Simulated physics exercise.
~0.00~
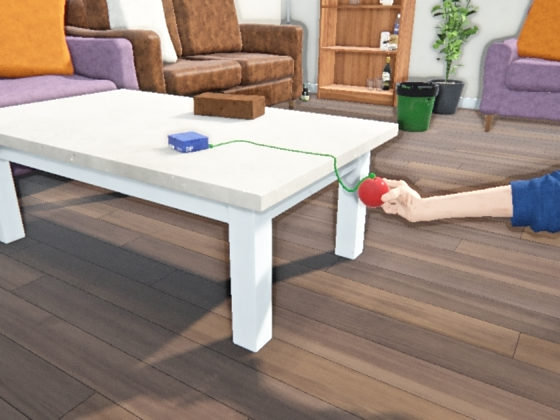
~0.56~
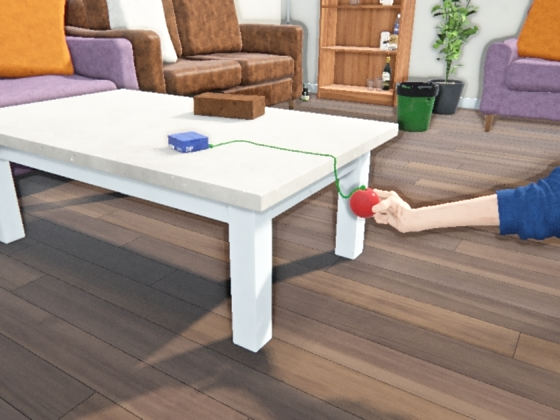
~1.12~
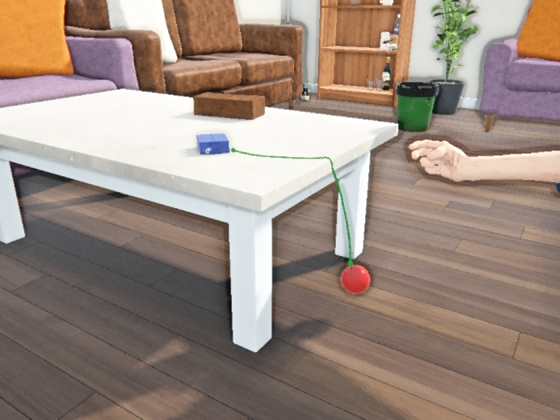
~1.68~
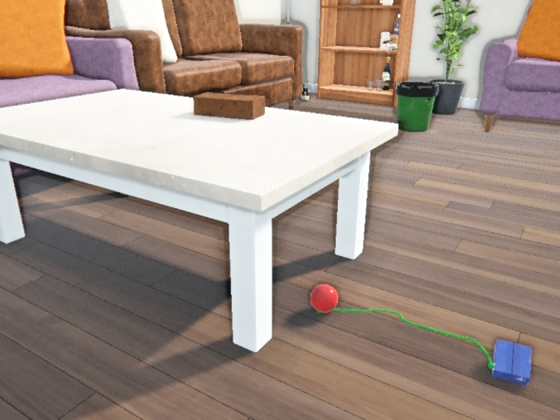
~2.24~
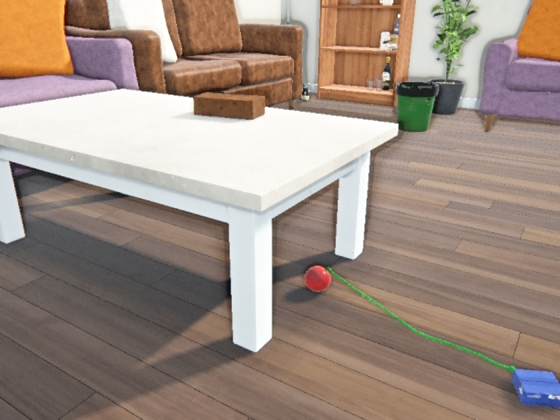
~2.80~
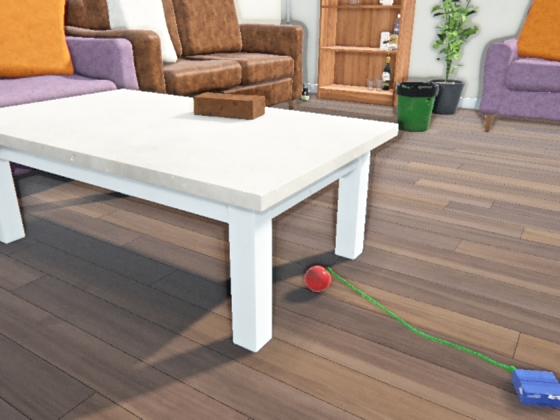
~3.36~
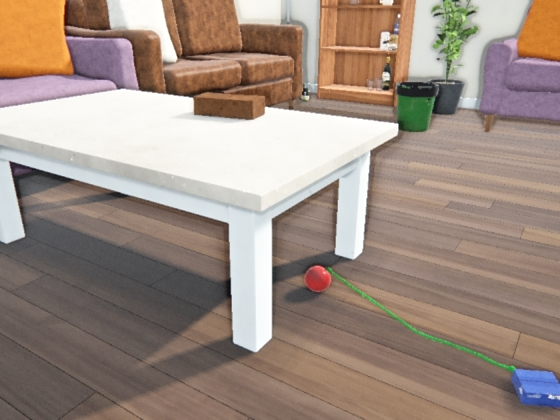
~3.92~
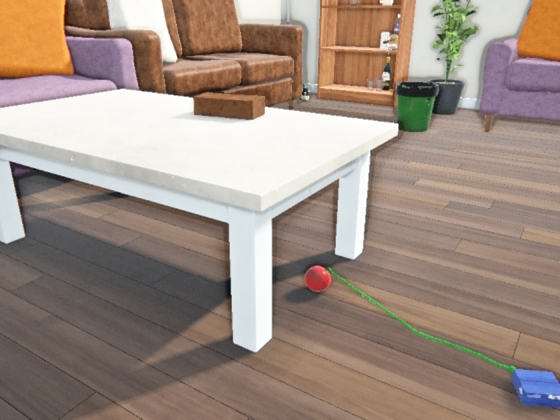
Living room, a hand releasing a red apple tied to a blue box, dragging it off the table onto the floor.
